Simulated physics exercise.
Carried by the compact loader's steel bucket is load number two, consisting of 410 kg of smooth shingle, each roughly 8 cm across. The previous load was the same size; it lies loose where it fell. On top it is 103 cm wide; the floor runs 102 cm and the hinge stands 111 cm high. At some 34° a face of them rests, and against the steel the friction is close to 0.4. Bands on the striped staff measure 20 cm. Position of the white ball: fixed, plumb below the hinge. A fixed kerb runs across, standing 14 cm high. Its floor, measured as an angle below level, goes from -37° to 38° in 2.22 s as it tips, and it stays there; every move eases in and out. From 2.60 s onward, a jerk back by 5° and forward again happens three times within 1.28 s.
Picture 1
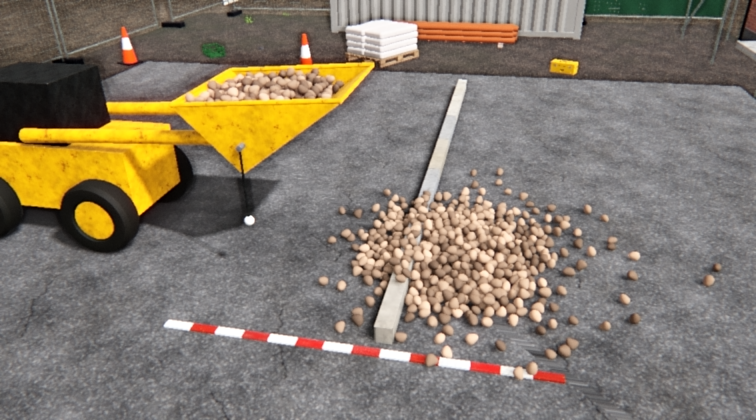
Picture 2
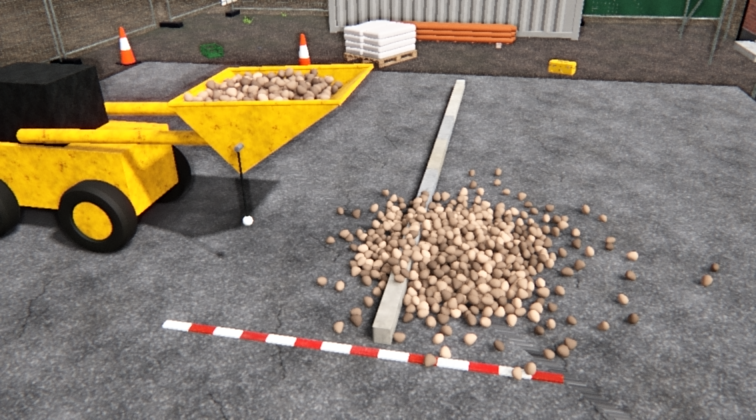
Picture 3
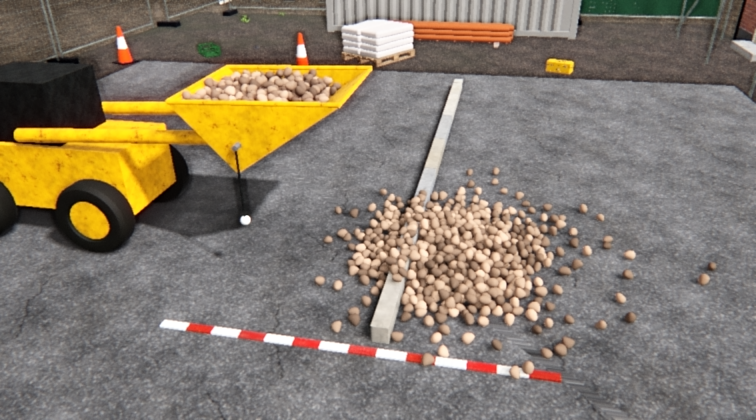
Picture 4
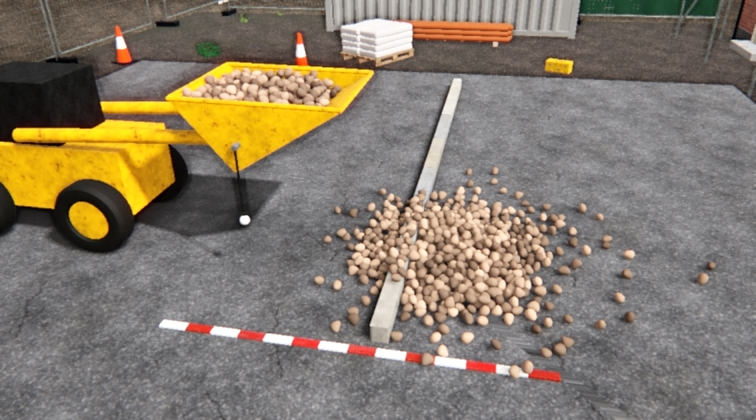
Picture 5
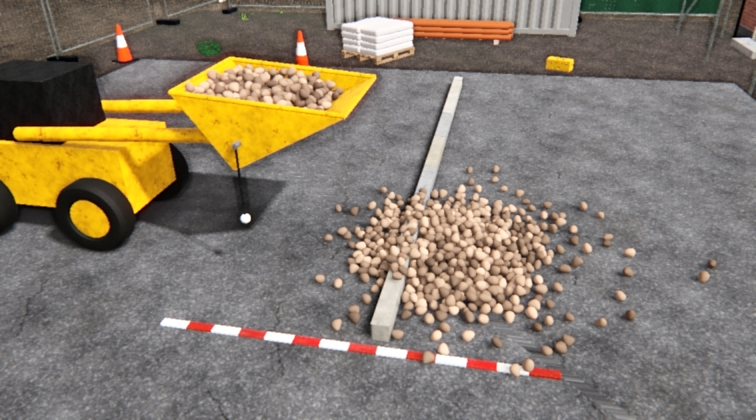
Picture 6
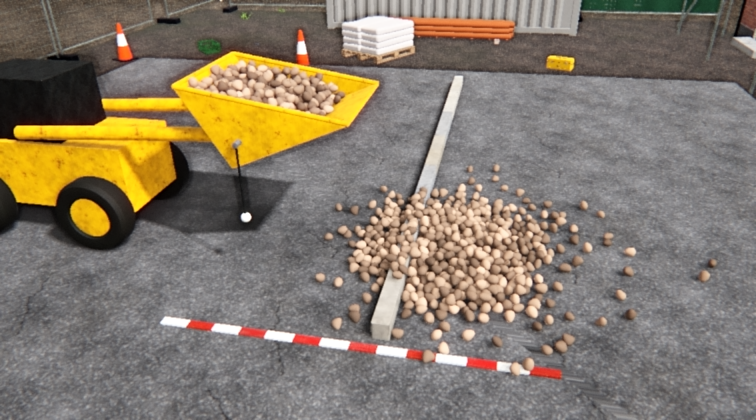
The yellow loader's raised bucket, heaped with rounded stones, slowly tilts its front lip downward.
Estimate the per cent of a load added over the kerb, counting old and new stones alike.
Roughly 9 per cent of a load is added.
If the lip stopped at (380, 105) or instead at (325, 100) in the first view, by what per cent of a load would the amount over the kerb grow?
Case one about 45 %, case two about 5 %.
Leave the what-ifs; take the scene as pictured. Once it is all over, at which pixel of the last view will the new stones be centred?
I'd point to about (371, 233).
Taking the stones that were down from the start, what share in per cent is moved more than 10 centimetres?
About 5 %.
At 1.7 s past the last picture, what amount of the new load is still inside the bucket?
Roughly 20 per cent of its load.
Then, 1.1 s after the last picture the floor is at 26°; in per cent of one load, 94 in the bucket, 26 on this side of the kerb, 80 over the kerb; the foremost stones are at (639, 257).
Then, 1.7 s after the last picture the floor is at 38°; in per cent of one load, 18 in the bucket, 98 on this side of the kerb, 84 over the kerb; the foremost stones are at (639, 257).
Then, 3.7 s after the last picture the floor is at 38°; in per cent of one load, 0 in the bucket, 111 on this side of the kerb, 89 over the kerb; the foremost stones are at (639, 257).
Then, 6.4 s after the last picture the floor is at 38°; in per cent of one load, 0 in the bucket, 111 on this side of the kerb, 89 over the kerb; the foremost stones are at (639, 257). Net gain over the kerb, 9.
